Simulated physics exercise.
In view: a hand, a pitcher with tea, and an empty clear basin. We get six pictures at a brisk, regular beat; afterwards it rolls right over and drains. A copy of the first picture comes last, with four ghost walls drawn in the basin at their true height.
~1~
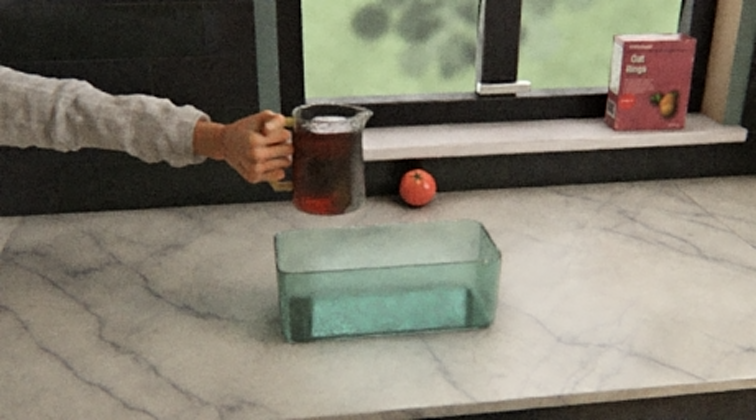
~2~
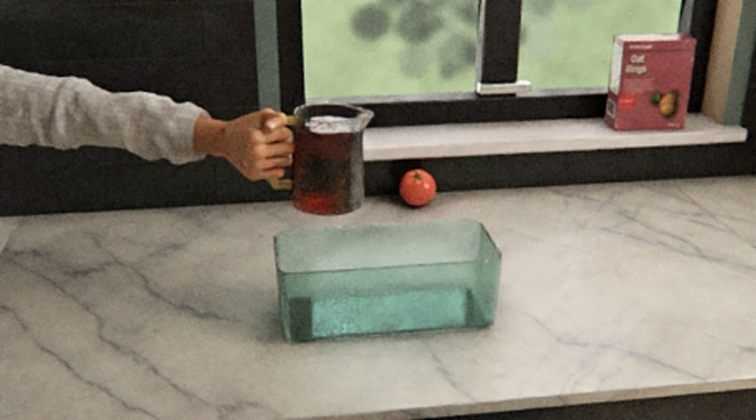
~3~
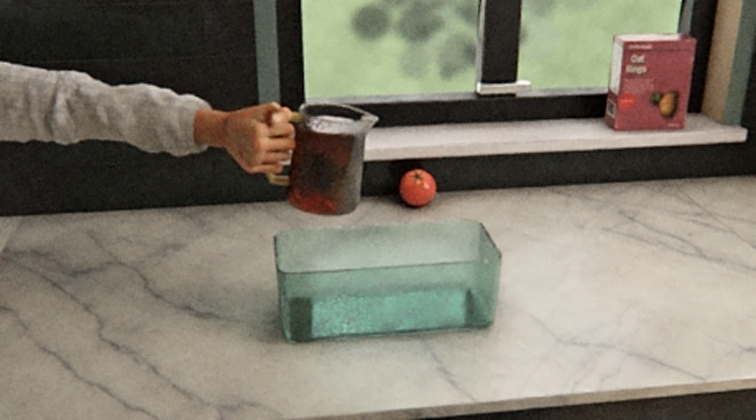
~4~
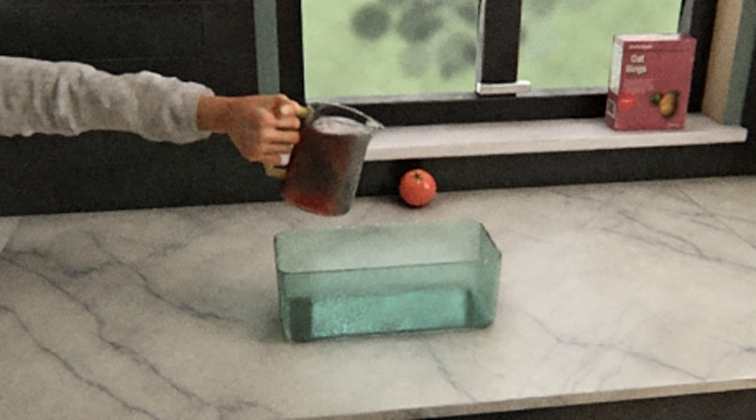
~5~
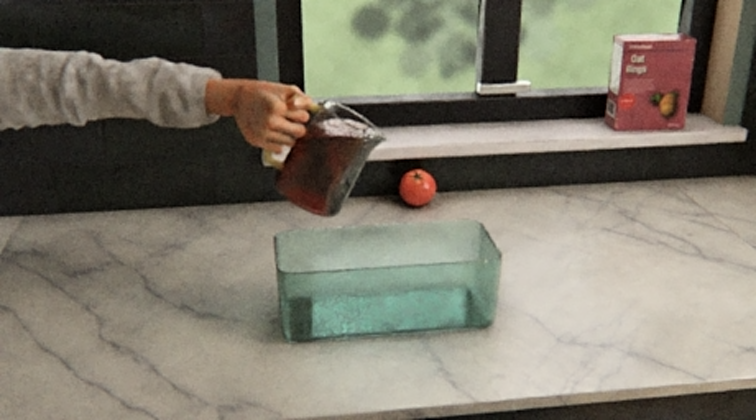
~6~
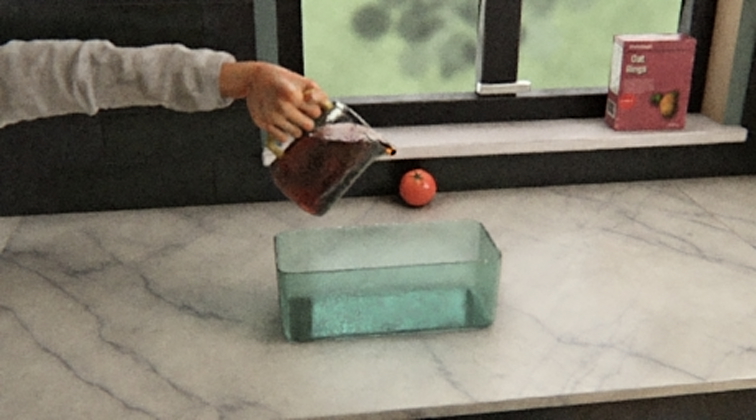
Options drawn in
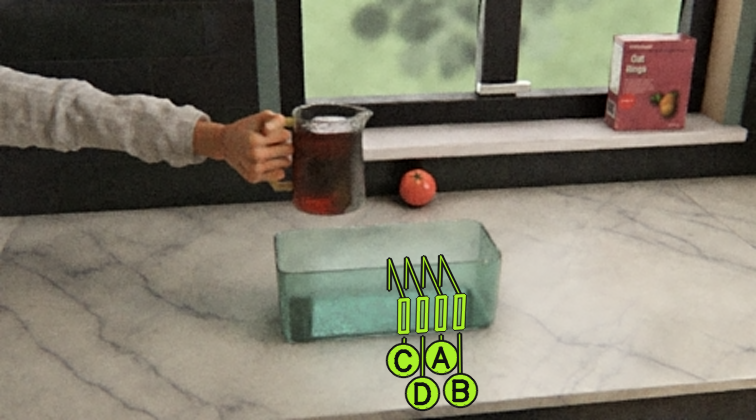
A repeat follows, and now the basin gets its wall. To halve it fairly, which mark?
Take D.
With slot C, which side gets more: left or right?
The right one.
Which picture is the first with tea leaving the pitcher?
In picture 6.
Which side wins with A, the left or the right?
The left one.
On the marked copy, A at (441, 335); B at (459, 334); C at (404, 338); D at (422, 337).
Choosing A, about 80 % ends left of the wall and 11 % right of it; 10 % is lost outside.
Choosing B, about 91 % ends left of the wall and 4 % right of it; 5 % is lost outside.
Choosing C, about 11 % ends left of the wall and 86 % right of it; 3 % is lost outside.
Choosing D, about 49 % ends left of the wall and 49 % right of it; 3 % is lost outside.
